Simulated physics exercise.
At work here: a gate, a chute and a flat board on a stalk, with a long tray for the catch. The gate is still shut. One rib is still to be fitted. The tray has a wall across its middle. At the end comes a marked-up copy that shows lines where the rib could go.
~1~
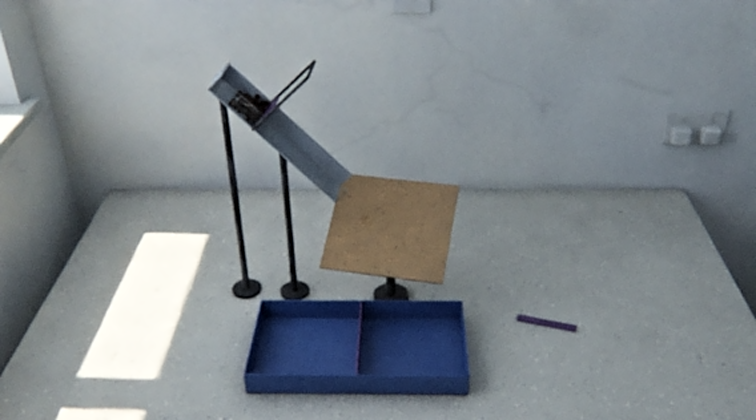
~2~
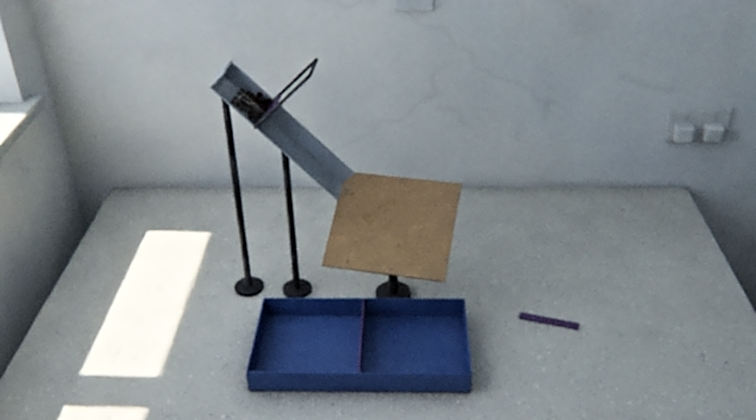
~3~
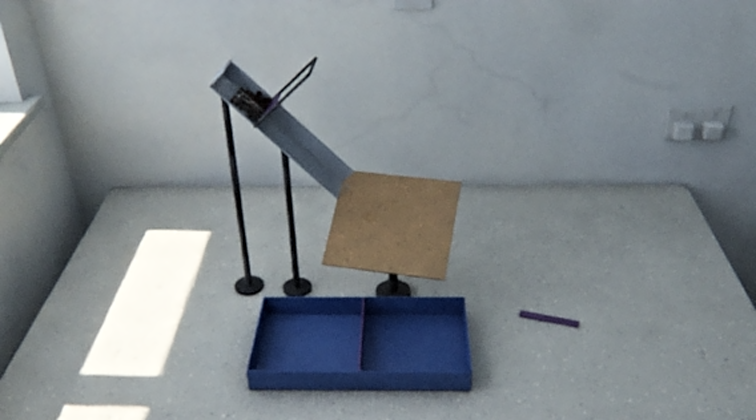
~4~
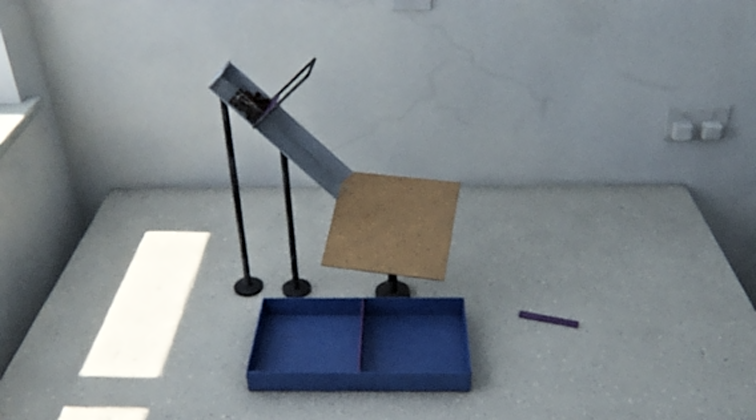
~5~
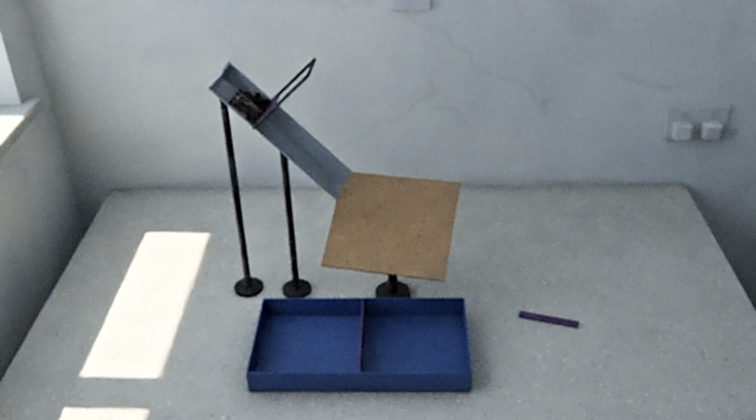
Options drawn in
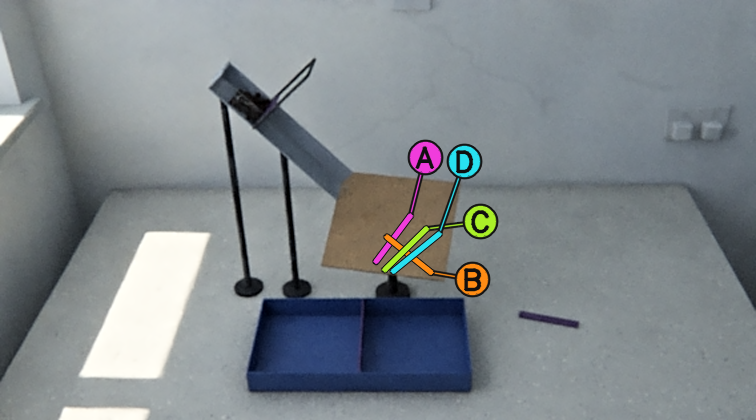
The clip shows a sloping grey chute with a closed gate and dark contents near its top, a tilted brown board on a stand, and a divided blue tray below; apart from slight shifts in the view, nothing visibly moves.
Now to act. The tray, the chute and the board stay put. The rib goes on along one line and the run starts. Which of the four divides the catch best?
Go for C.
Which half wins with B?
Right.
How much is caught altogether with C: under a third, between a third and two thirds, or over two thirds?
It is over two thirds.
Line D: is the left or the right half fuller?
More lands on the right.
On the marked copy, line A from (410, 215) to (376, 261); line B from (386, 236) to (431, 272); line C from (426, 228) to (384, 269); line D from (439, 233) to (393, 271).
If A is chosen, of what is caught, the bulk in the left half, a small share in the right.
If B is chosen, of what is caught, close to a quarter in the left half, the bulk in the right.
If C is chosen, of what is caught, close to half in the left half, close to half in the right.
If D is chosen, of what is caught, a small share in the left half, the bulk in the right.
